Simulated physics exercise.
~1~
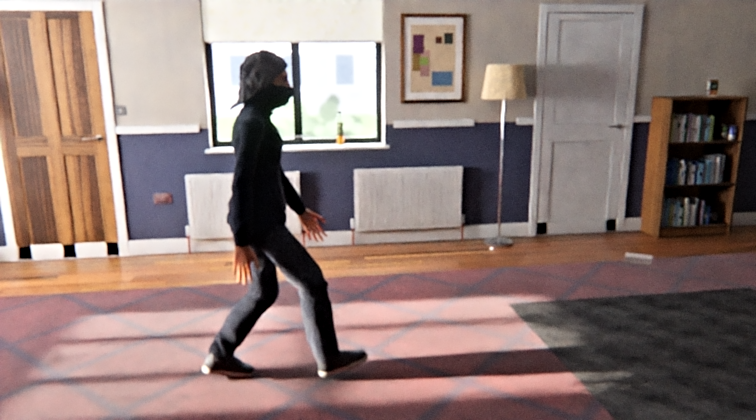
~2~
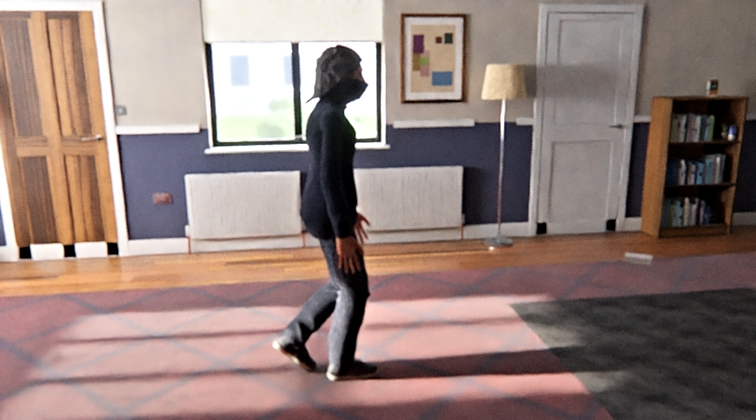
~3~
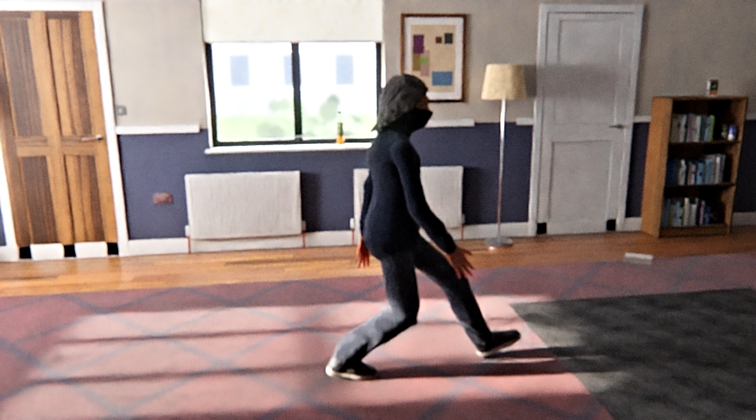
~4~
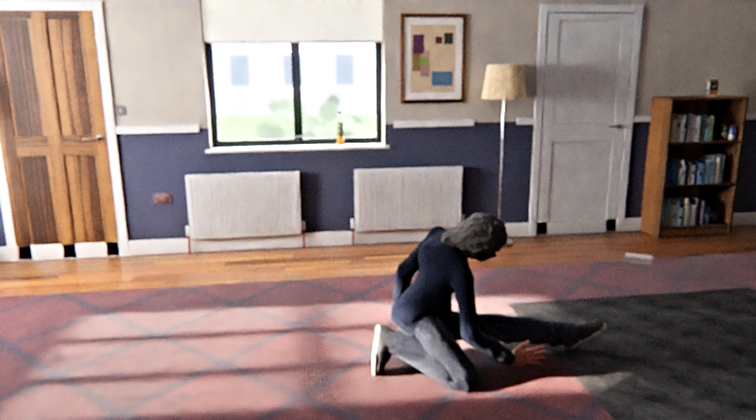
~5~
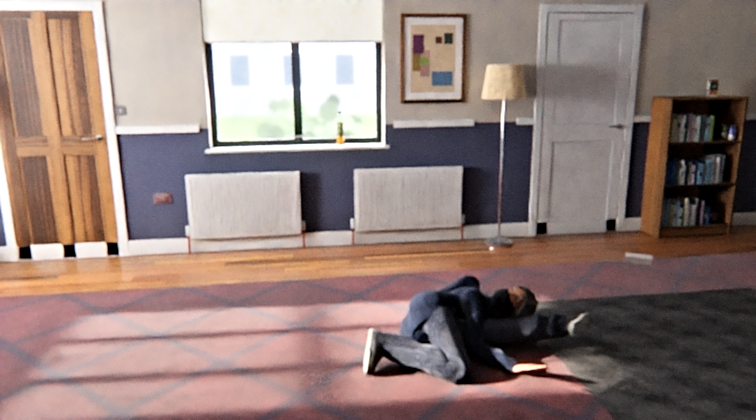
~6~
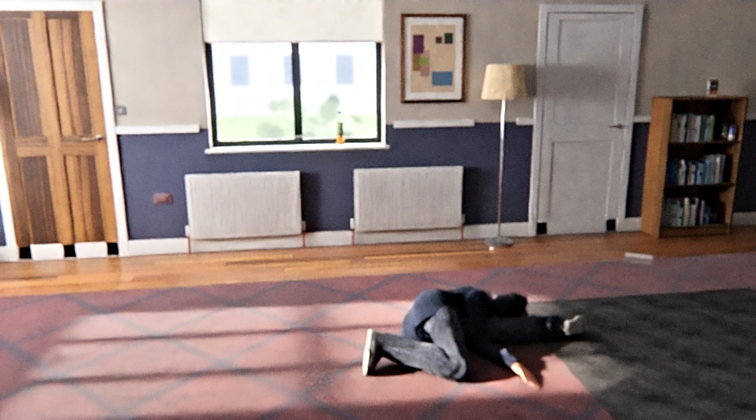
A dark-haired person in a black top, grey trousers and a dark face covering walks from left to right across a sunlit room, seen from the side by a still camera. Behind are a wooden door, a window above white radiators, a framed picture, a floor lamp, a pale door and a bookcase. Nearing the black mat at right on the reddish patterned carpet, the person takes a long stride, then drops low, one leg stretched forward and a hand reaching down. The body folds forward onto the floor and ends slumped, head low, short of the mat's near edge.
